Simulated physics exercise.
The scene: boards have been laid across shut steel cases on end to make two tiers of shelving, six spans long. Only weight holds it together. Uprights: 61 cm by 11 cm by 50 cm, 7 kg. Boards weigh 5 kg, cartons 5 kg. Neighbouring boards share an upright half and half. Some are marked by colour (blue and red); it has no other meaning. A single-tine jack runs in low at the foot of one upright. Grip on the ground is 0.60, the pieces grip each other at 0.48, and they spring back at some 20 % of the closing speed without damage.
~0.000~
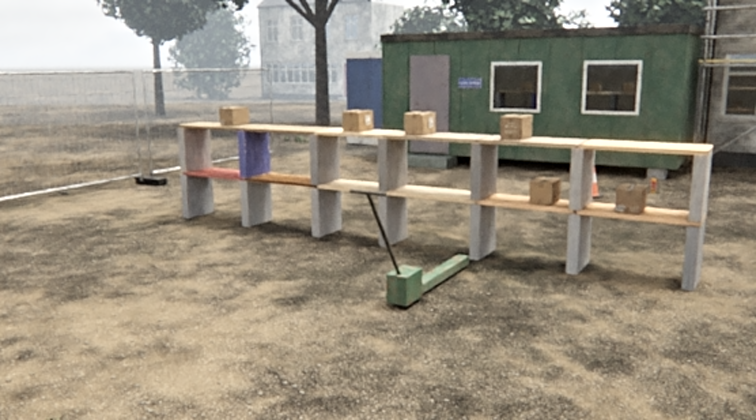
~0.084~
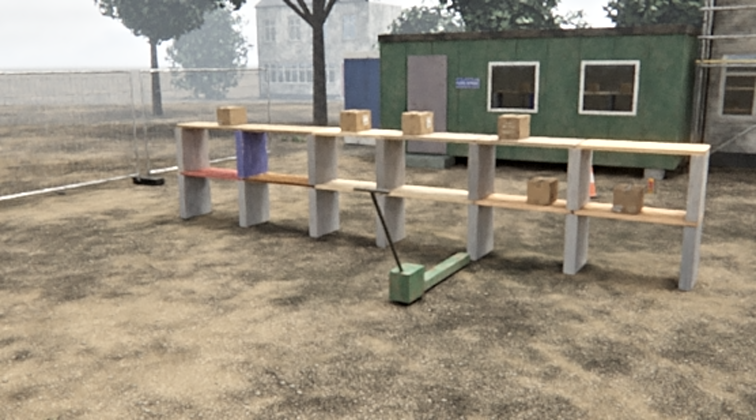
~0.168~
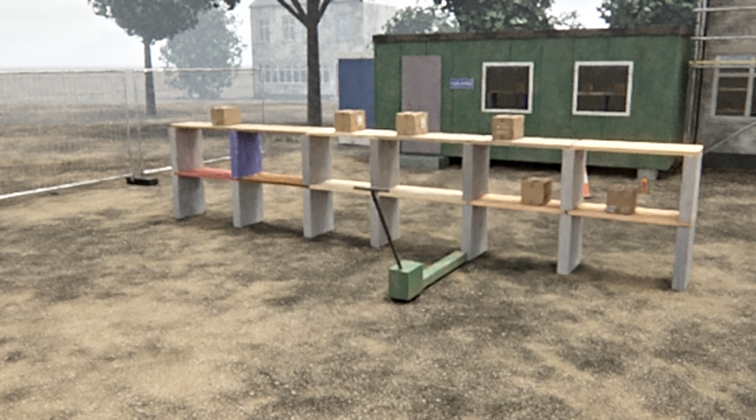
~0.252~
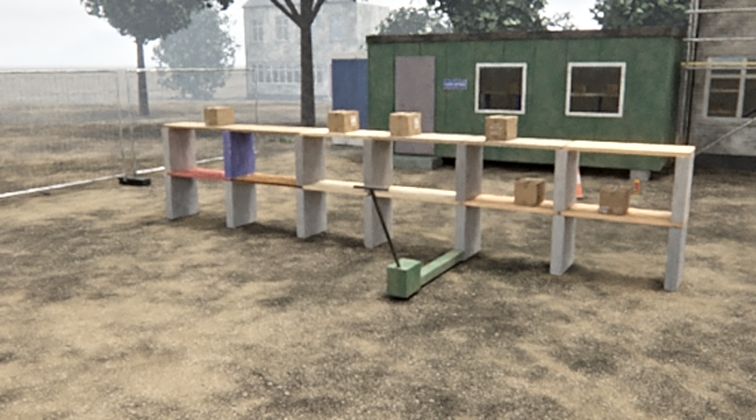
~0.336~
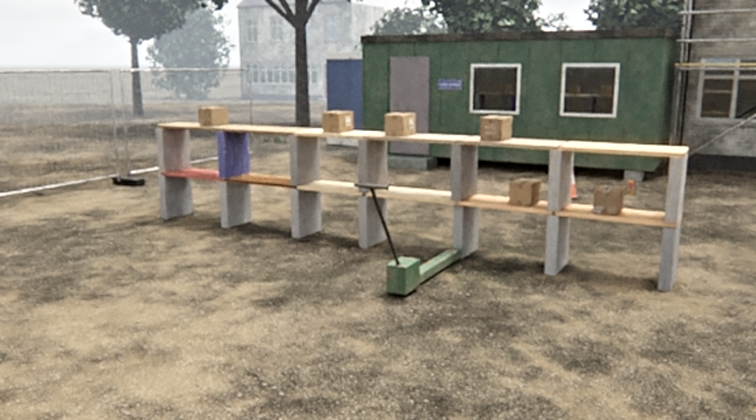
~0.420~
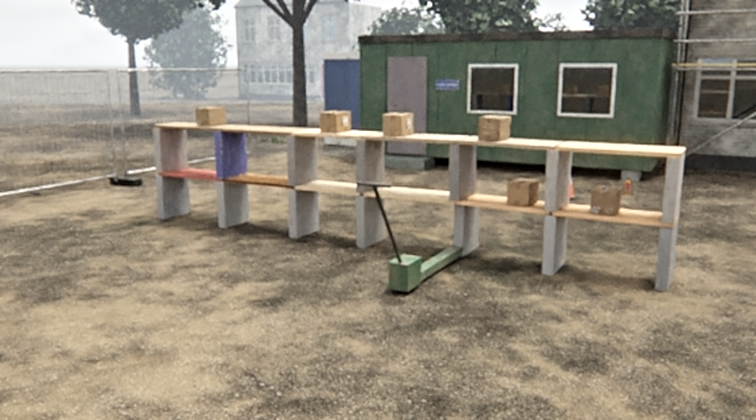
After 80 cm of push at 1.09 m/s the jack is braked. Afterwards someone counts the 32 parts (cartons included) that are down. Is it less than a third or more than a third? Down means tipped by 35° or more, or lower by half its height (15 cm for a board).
It comes to over a third.
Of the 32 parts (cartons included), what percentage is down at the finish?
About 60 per cent.
After 1.16 s, 8 of the 32 pieces down.
After 2.00 s, 16 of the 32 pieces down.
At rest (3.8 s), 19 of the 32 pieces down; blue upright unmoved; red board unmoved. That is 59 per cent. As the last picture would show them, middles, blue upright near (231, 153), red board near (200, 174).
